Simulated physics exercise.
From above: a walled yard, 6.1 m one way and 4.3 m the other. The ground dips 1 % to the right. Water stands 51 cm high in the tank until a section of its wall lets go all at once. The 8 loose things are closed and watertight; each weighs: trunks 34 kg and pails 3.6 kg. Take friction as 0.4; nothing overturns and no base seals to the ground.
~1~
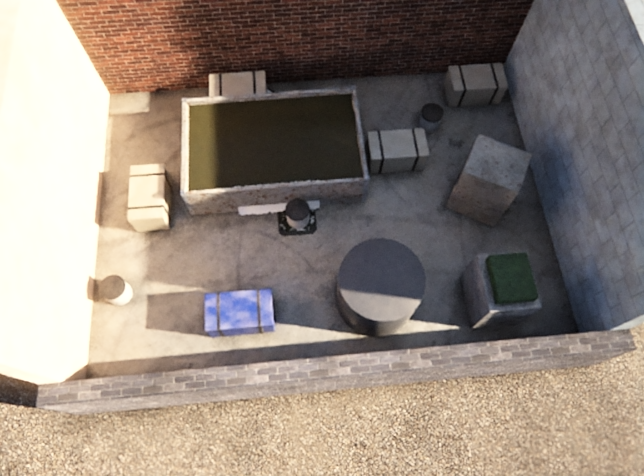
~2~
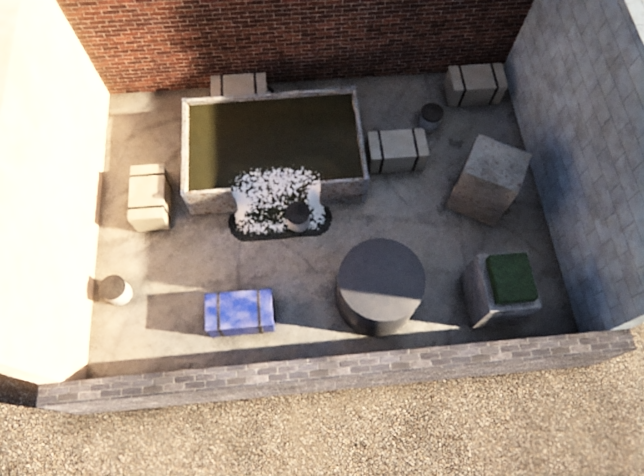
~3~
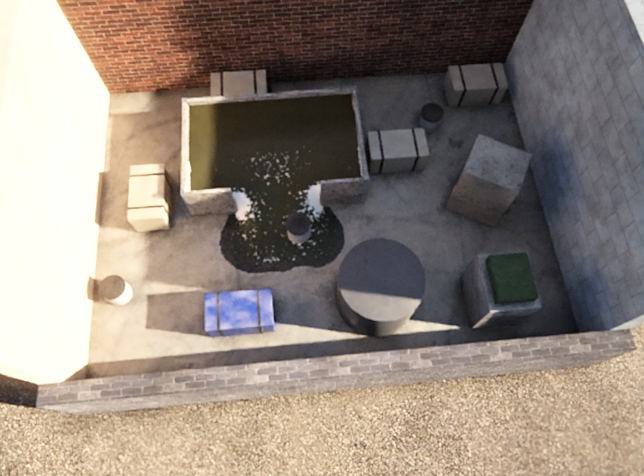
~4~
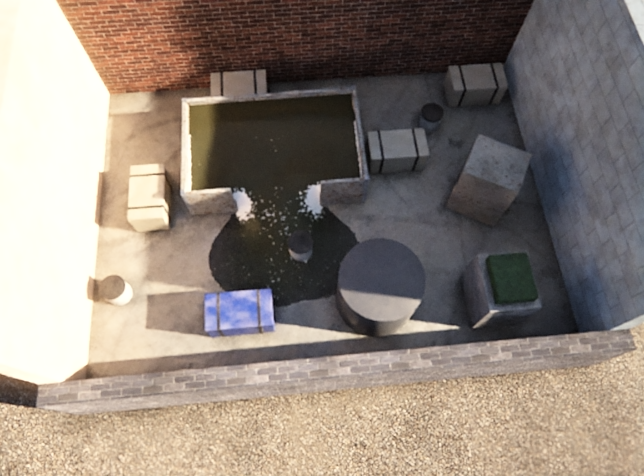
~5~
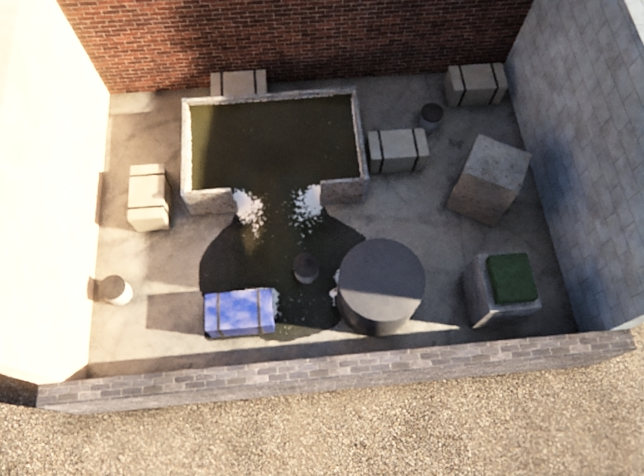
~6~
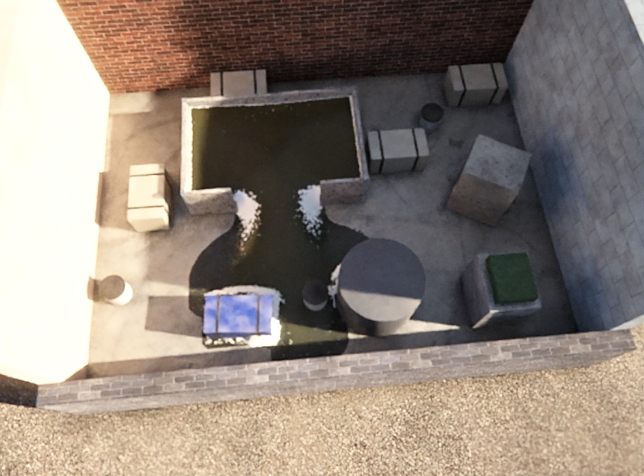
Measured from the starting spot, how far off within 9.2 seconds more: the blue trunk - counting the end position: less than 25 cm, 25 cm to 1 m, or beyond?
The blue trunk gets carried off.
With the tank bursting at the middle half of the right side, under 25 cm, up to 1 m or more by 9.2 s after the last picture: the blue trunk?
In that case the blue trunk stays put.
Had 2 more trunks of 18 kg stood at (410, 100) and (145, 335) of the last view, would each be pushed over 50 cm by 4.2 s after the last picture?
In that order: Less, more.
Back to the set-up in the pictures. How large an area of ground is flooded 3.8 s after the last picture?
About 20 m2.
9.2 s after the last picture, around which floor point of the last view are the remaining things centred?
At about (316, 158).
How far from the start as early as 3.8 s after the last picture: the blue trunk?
Roughly 200 cm by then.
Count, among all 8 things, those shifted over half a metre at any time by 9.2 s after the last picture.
5 of them.
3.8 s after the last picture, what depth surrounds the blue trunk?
Roughly 9 cm.
Then, 1.2 s after the last picture the blue trunk is near (189, 347), 0.7 m from its start, afloat; 2 afloat.
Then, 3.8 s after the last picture the blue trunk is near (128, 210), 2.0 m from its start, aground; 1 afloat.
Then, 6.2 s after the last picture the blue trunk is near (124, 118), 3.2 m from its start, afloat; 4 afloat.
Then, 9.2 s after the last picture the blue trunk is near (124, 99), 3.5 m from its start, afloat; 3 afloat.
